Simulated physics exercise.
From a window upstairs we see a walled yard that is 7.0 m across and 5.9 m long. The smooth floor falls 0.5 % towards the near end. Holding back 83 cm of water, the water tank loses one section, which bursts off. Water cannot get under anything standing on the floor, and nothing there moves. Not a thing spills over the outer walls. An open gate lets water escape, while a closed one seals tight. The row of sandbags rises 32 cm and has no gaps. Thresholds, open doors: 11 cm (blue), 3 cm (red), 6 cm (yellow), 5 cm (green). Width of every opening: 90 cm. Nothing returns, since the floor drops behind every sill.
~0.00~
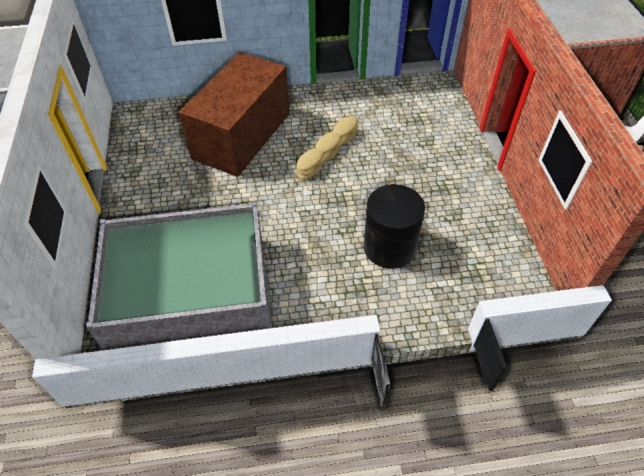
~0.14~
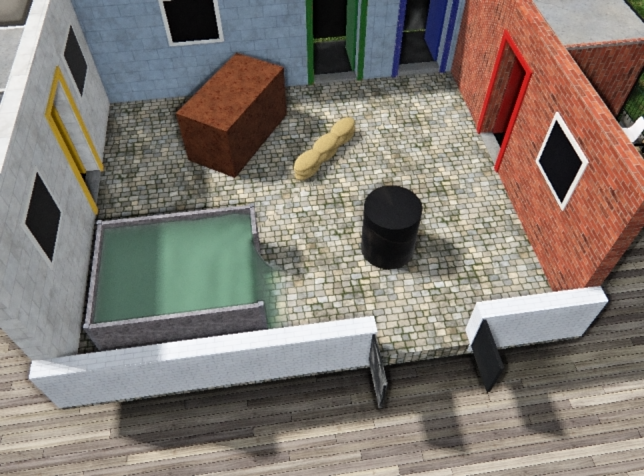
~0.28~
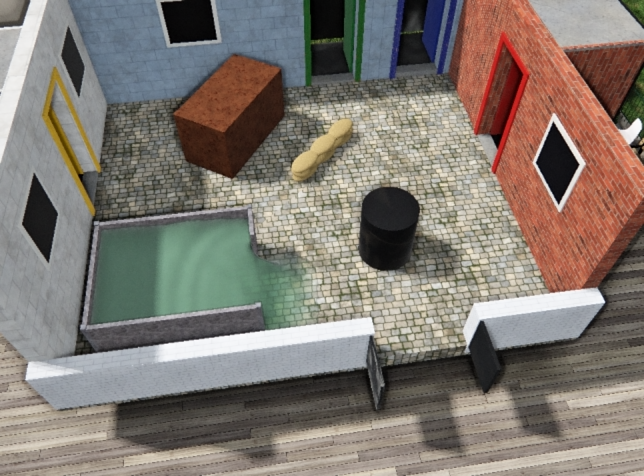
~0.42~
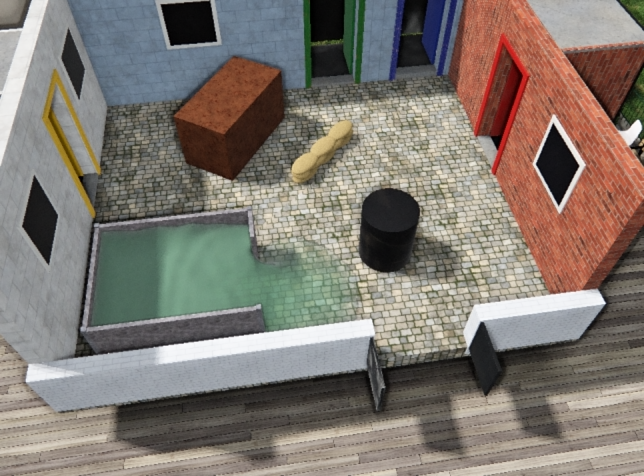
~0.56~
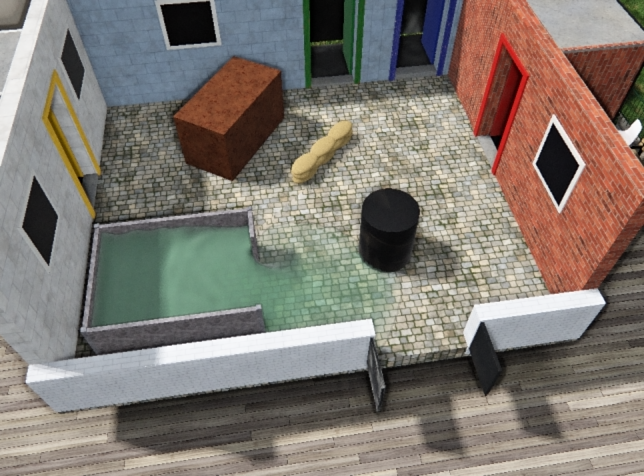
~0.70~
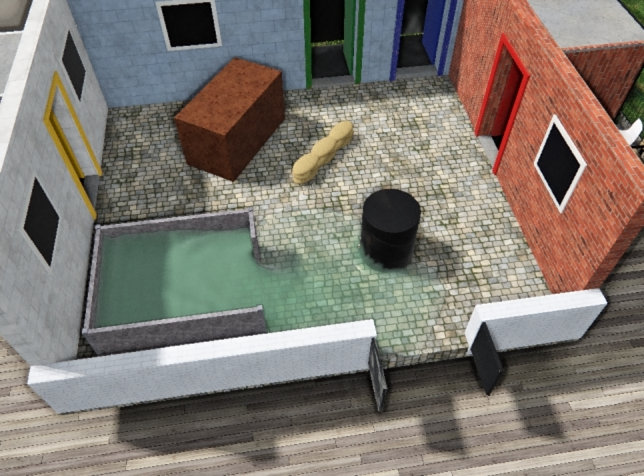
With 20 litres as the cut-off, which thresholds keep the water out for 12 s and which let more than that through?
Over 12 s: The blue door lets too much through; the red door lets too much through; the yellow door holds it off; the green door lets too much through.
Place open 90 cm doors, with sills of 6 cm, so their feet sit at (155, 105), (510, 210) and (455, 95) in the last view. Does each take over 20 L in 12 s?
The first one doesn't reach it, the second one exceeds it, and the third one exceeds it.
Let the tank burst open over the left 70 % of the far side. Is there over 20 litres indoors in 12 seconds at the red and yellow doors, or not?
Result against the limit at red: Limit broken; result at yellow: Limit broken.
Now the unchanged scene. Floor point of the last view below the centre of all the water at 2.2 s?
The water is centred near (307, 290).
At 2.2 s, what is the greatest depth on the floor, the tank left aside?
It tops out at some 52 cm.
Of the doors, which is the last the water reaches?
That's the yellow door.
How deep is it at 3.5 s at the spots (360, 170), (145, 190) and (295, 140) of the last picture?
3, 0 and 0 cm.
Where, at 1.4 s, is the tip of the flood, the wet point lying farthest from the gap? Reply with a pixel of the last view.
At about (554, 319).
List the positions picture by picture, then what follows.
The water tank at (180, 264) is whole and still, 83 cm deep, in the first picture.
The front is at a hidden place, 0.7 m from the gap at (259, 289); 0.3 m2 of floor is under water; 83 cm left at the back of the water tank, in the second picture.
Water pours out at (257, 293) and has run 0.9 m, to (304, 266); typically 13 cm deep outside, 83 cm at the water tank's back, in the third picture.
Water pours out at (258, 296) and has run 1.4 m, to (348, 275); typically 10 cm deep outside, 82 cm at the water tank's back, in the fourth picture.
The front is at (393, 280), 2.1 m from the gap at (258, 296); 3.8 m2 of floor is under water; 75 cm left at the back of the water tank, in the fifth picture.
The front is at (441, 291), 2.7 m from the gap at (259, 297); 5.1 m2 of floor is under water; 70 cm left at the back of the water tank, in the sixth picture.
After 1.4 s water covers 25 % of the floor and is deepest (43 cm) near (268, 314); blue door not reached, red door not reached, yellow door not reached, green door not reached.
After 2.2 s water covers 40 % of the floor and is deepest (52 cm) near (549, 308); blue door not reached, red door not reached, yellow door not reached, green door not reached.
After 3.5 s water covers 55 % of the floor and is deepest (30 cm) near (518, 324); blue door 10 cm at the sill, 0 L in, red door 7 cm at the sill, 2 L in, yellow door not reached, green door not reached.
After 7.0 s water covers 80 % of the floor and is deepest (16 cm) near (263, 97); blue door 14 cm at the sill, 136 L in, red door 5 cm at the sill, 19 L in, yellow door not reached, green door 9 cm at the sill, 45 L in.
After 12.0 s water covers 95 % of the floor and is deepest (10 cm) near (125, 254); blue door 6 cm at the sill, 142 L in, red door 7 cm at the sill, 72 L in, yellow door 7 cm at the sill, 0 L in, green door 7 cm at the sill, 87 L in.
